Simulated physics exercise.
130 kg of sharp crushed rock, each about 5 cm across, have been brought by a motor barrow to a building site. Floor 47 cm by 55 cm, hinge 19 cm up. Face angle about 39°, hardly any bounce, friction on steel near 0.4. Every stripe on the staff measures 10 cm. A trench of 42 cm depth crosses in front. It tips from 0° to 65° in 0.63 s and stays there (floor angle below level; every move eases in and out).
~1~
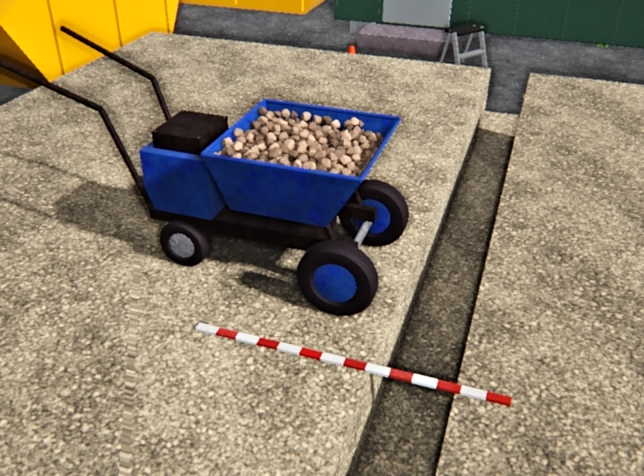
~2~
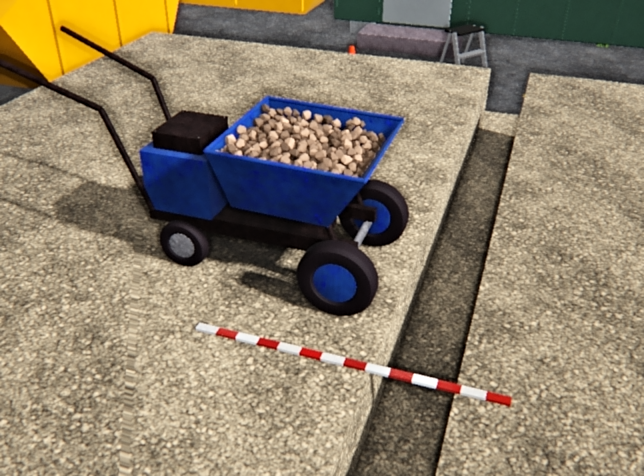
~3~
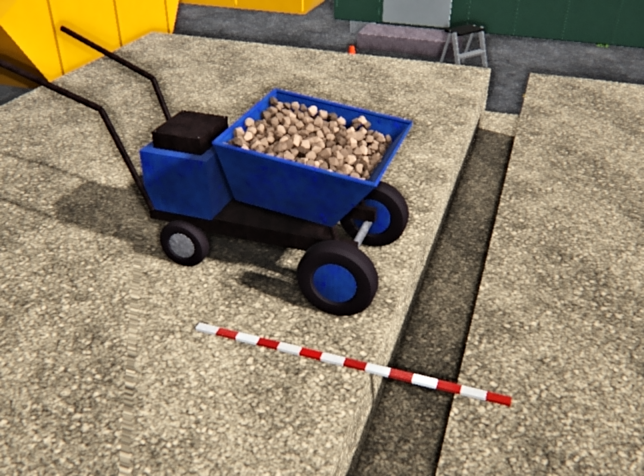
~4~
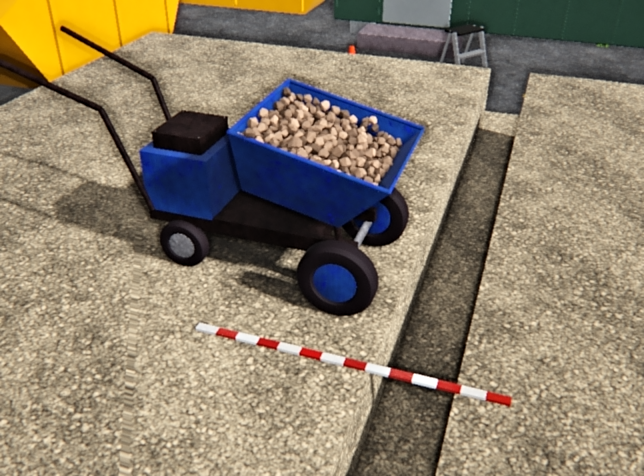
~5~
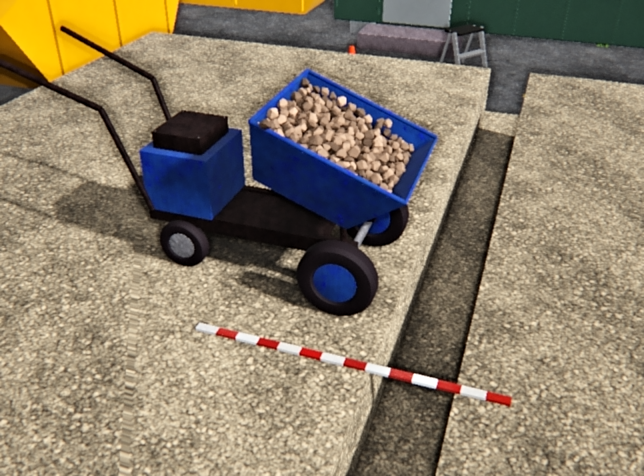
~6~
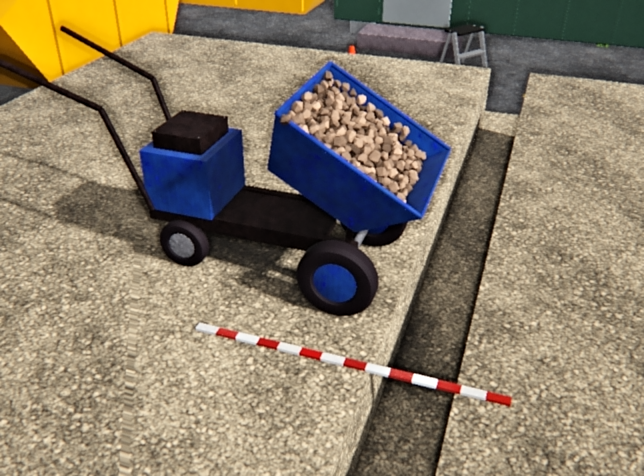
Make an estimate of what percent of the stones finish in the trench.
About 7 percent.
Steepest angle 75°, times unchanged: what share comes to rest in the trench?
About 20 per cent would end up in the trench.
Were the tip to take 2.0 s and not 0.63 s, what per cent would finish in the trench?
Roughly 10 per cent would.
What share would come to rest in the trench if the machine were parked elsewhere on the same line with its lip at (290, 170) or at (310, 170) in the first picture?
45 %, then 35 %.
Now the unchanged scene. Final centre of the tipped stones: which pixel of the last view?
Near (530, 311).
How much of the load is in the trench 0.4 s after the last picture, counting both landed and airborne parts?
By that moment, roughly 5 per cent of the load.
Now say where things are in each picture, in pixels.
In the first frame, lip at (362, 180), floor tilted 0°, highest stones at (313, 129).
In the second frame, lip at (365, 182), floor tilted 2°, highest stones at (314, 128).
In the third frame, lip at (375, 186), floor tilted 6°, highest stones at (289, 119).
In the fourth frame, the skip is at 13°, its lip at (389, 193); the top of the load is at (288, 108).
In the fifth frame, the skip is at 21°, its lip at (406, 204); the top of the load is at (300, 94).
In the sixth frame, lip at (421, 218), floor tilted 30°, highest stones at (322, 87).
Then, 0.2 s after the last picture the floor is at 55°, 100 % in the skip; the foremost stones are at (445, 217).
Then, 0.4 s after the last picture the floor is at 65°, 83 % in the skip, 3 % in the trench, 15 % past the trench; the foremost stones are at (532, 305).
Then, 0.8 s after the last picture the floor is at 65°, 50 % in the skip, 2 % in the trench, 48 % past the trench; the foremost stones are past the picture's edge.
Then, 2.7 s after the last picture the floor is at 65°, 44 % in the skip, 7 % in the trench, 49 % past the trench; the foremost stones are past the picture's edge.
